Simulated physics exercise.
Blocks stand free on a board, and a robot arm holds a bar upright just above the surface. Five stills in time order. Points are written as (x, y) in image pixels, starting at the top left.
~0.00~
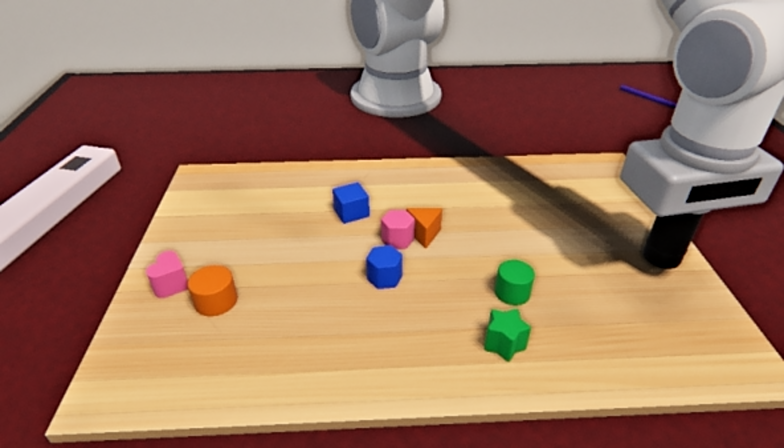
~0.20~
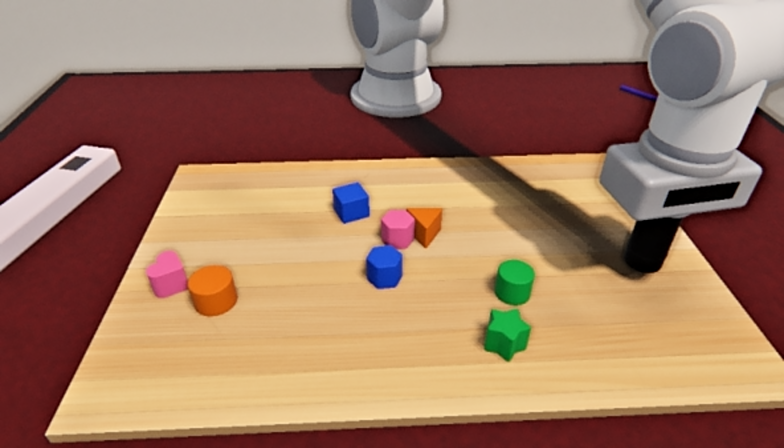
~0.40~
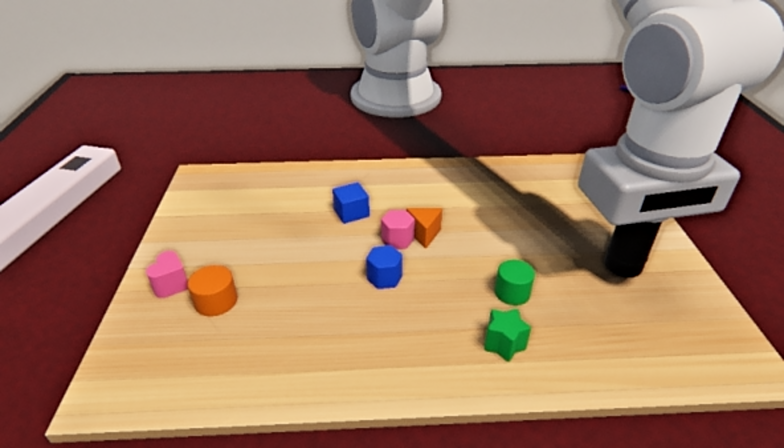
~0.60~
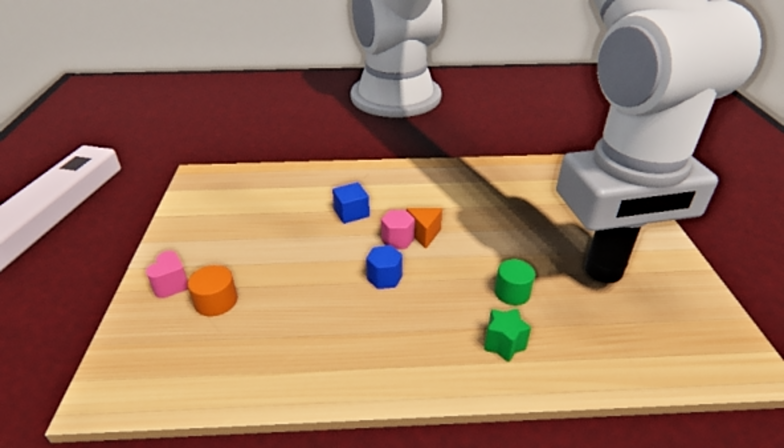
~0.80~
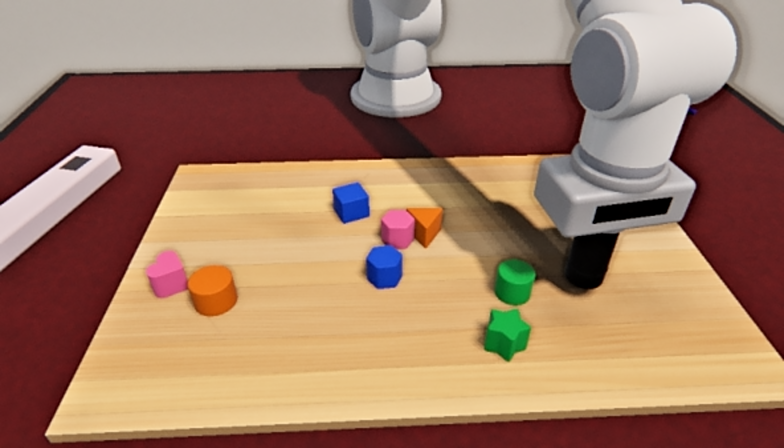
A grey robot arm holding a black bar upright glides slowly left and slightly nearer over the right side of a wooden board, seen from a fixed, raised view. On the board lie blue, pink and orange blocks around the middle, a green cylinder and star right of centre, and a pink and an orange block at left. The bar nears the green cylinder, and every block stays still.
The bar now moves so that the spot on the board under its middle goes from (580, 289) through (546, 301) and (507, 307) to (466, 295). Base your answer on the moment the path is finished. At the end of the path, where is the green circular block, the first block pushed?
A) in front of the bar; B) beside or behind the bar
My pick is A.
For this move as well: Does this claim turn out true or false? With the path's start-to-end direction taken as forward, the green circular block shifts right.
That claim is true.
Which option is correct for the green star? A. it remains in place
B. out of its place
Letter A.
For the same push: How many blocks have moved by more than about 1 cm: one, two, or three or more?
Answer: One block.
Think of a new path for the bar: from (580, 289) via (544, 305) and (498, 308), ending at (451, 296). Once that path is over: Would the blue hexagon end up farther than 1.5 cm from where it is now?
My answer is no.
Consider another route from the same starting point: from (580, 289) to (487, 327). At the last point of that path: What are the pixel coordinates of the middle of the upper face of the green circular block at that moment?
It ends at (489, 272).
On the path given first. One third of the way, bar at (548, 289); green circular block at (512, 270).
Two thirds of the way, bar at (507, 295); green circular block at (477, 266).
At the end, bar at (467, 283); green star still; green circular block at (447, 251).
